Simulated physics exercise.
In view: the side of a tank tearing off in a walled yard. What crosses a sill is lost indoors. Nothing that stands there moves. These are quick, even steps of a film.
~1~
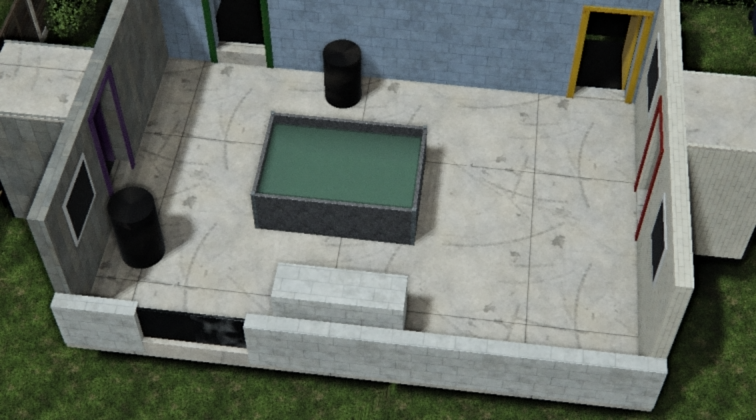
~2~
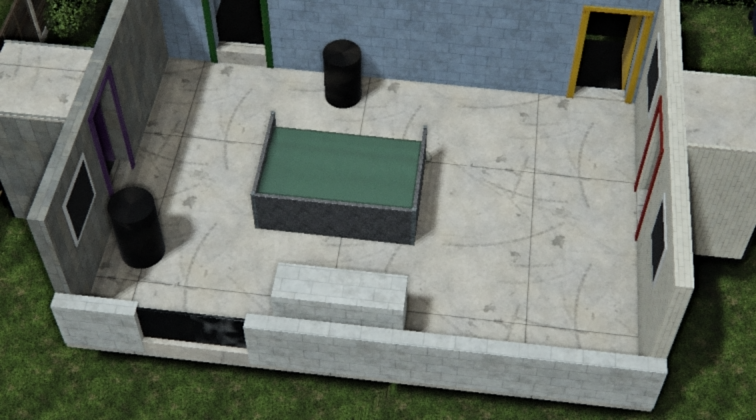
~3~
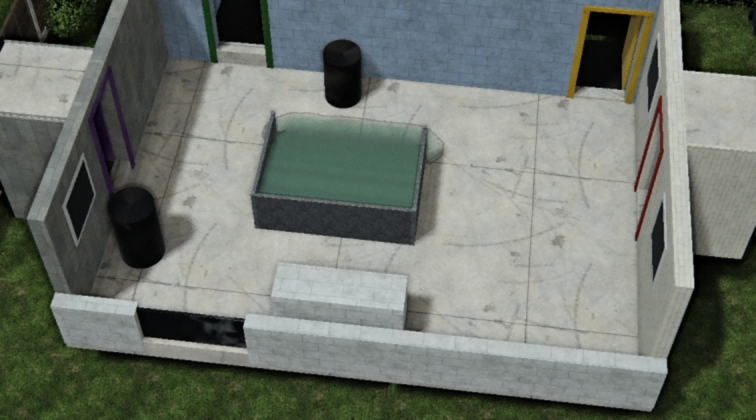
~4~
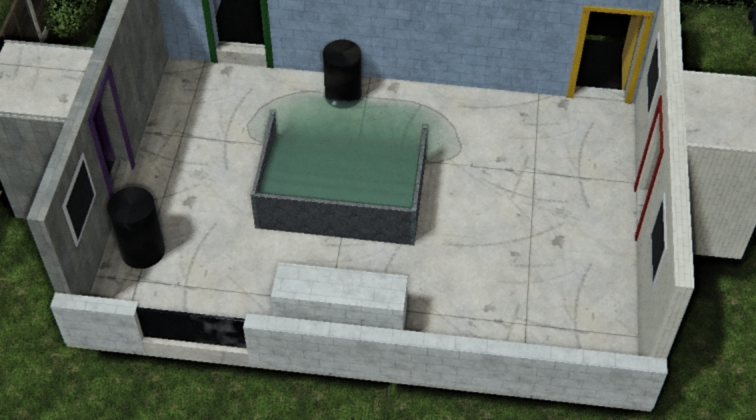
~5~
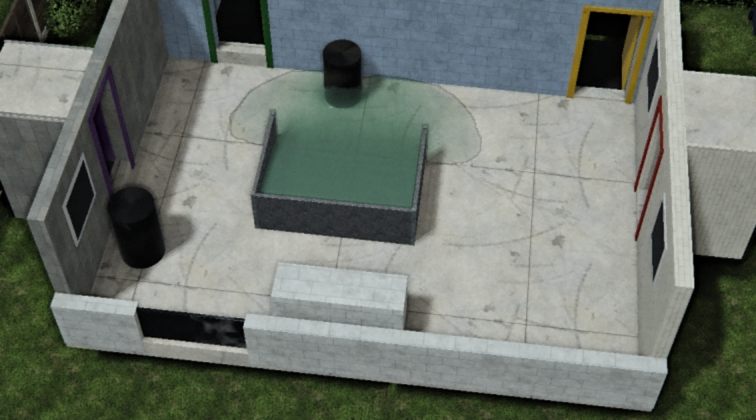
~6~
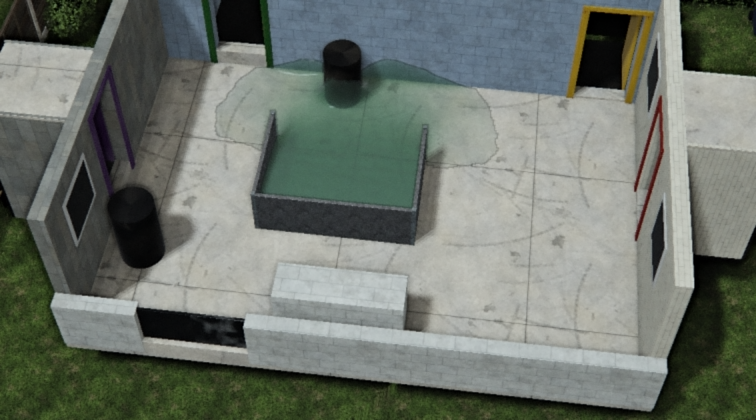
In a walled yard with two black barrels, the far side of an open tank of green water disappears, and the water pours out through the gap, spreading across the pale floor around the barrel behind it.
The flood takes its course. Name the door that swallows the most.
Most goes in at the yellow door.
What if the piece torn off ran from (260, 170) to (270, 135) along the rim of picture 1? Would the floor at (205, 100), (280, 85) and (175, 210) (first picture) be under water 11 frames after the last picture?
As listed: Wet, clear, flooded.
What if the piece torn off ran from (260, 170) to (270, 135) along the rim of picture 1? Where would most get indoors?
That is the purple one.
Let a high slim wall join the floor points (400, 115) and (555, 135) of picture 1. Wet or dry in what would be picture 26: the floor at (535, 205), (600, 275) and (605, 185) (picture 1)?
In turn: Covered, covered, wet.
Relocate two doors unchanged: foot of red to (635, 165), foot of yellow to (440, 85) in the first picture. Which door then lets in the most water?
I say the one in yellow.
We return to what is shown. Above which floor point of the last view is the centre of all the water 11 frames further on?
Around (365, 127).
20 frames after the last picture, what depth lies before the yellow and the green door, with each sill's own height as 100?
Roughly 260 per cent, then 50 per cent.
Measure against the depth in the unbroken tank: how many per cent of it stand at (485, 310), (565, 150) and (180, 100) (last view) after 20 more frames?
About 0, 8 and 25 per cent.
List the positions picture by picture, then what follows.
In the first frame, still water in the open tank at (341, 164).
In the second frame, water pours out on the open tank's far side and has run to (428, 160).
In the third frame, the front is at (437, 142), out from the gap on the open tank's far side.
In the fourth frame, water pours out on the open tank's far side and has run to (450, 130).
In the fifth frame, water pours out on the open tank's far side and has run to (456, 103).
In the sixth frame, the front is at (471, 92), out from the gap on the open tank's far side.
A moment on, water covers 20 % of the floor; green door wet at the sill, nothing in, red door not reached, purple door not reached, yellow door not reached.
Next, water covers 35 % of the floor; green door wet at the sill, nothing in, red door not reached, purple door not reached, yellow door wet at the sill, nothing in.
Then, water covers 60 % of the floor; green door wet at the sill, nothing in, red door a trickle in, purple door wet at the sill, nothing in, yellow door some in.
Later, water covers 85 % of the floor; green door wet at the sill, nothing in, red door some in, purple door wet at the sill, nothing in, yellow door a lot in.
In the end, water covers 100 % of the floor; green door wet at the sill, nothing in, red door some in, purple door wet at the sill, nothing in, yellow door a lot in; the yellow door has let in the most.
